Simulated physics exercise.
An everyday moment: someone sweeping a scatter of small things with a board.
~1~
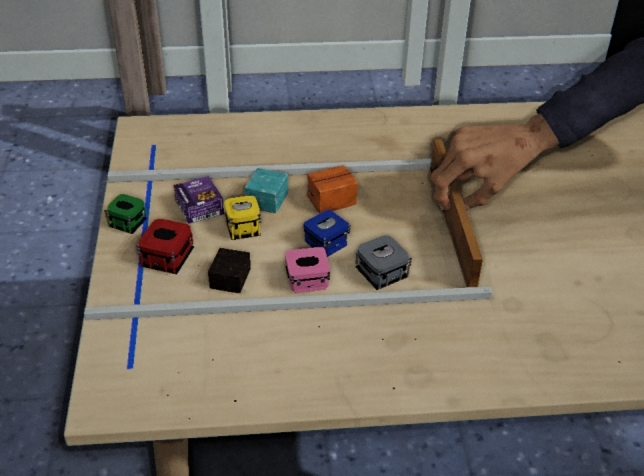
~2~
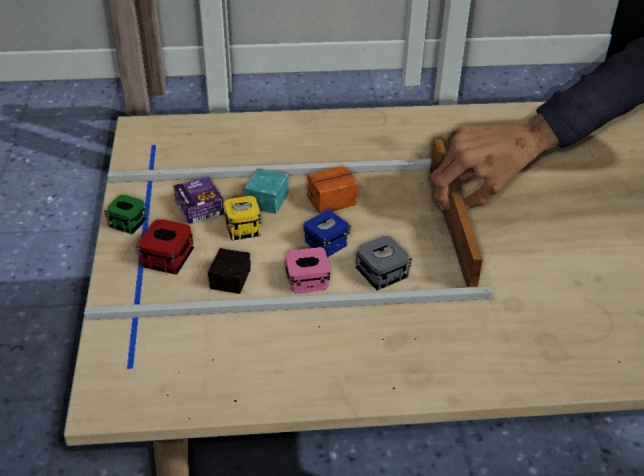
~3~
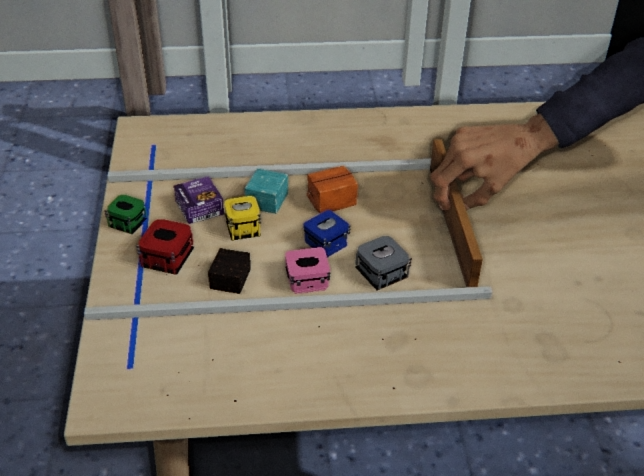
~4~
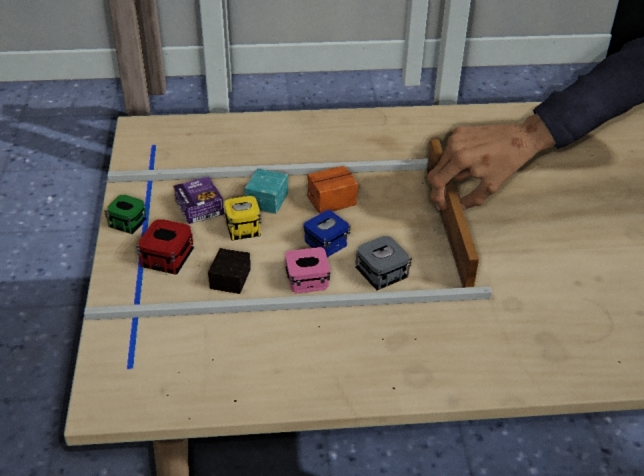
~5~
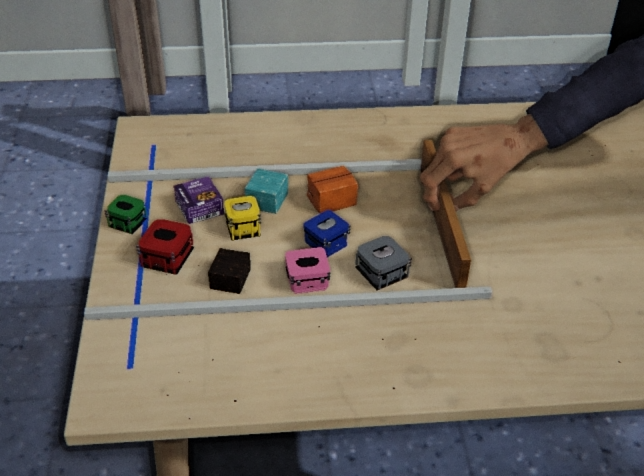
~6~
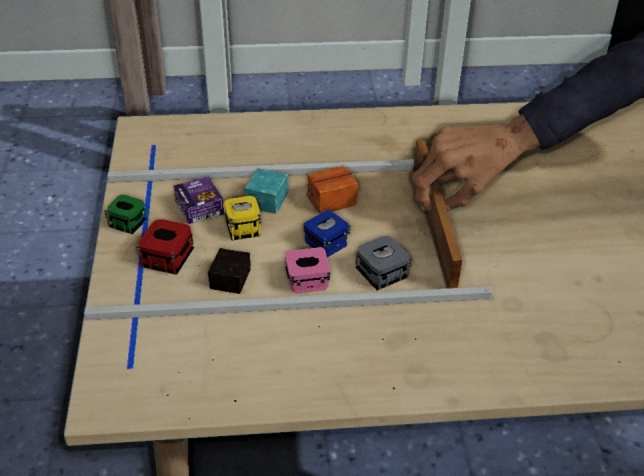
On a wooden tabletop, a hand slides an upright board slightly left toward a scatter of small colourful cases and blocks, which stay still.
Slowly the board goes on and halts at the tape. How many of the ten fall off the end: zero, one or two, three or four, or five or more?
In the end the number that fall off is five or more.
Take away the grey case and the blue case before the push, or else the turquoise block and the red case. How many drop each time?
The counts: 4 and 4.
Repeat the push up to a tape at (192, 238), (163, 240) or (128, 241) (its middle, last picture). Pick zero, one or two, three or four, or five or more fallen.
For each place: One or two; either three or four; 5 or more.
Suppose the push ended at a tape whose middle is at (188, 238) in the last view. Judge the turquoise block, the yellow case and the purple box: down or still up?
The turquoise block survives, the yellow case stays on, the purple box falls.
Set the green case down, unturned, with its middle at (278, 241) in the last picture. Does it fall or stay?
It drops off.
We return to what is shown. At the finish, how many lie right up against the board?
In contact: 3.
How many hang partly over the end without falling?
It comes to 0.
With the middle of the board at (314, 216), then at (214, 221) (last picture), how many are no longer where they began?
First 6, then 10.
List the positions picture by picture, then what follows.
In the first frame, green case (127, 214); red case (166, 245); purple box (199, 199); board (454, 210); tape (144, 240).
In the second frame, red case (166, 246); orange box (332, 189).
In the third frame, purple box (199, 200); black block (230, 271).
In the fourth frame, green case (127, 214); pink case (307, 271).
In the fifth frame, red case (166, 246); yellow case (243, 217).
In the sixth frame, green case (127, 214); red case (166, 246); purple box (199, 200); board (435, 211); tape (144, 240).
Soon after, none off yet; green case at rest near (127, 214); red case at rest near (166, 246); purple box at rest near (199, 200).
In the end, the number that fall off is five or more; gone, pink case, turquoise block, yellow case, black block, purple box, red case and green case.
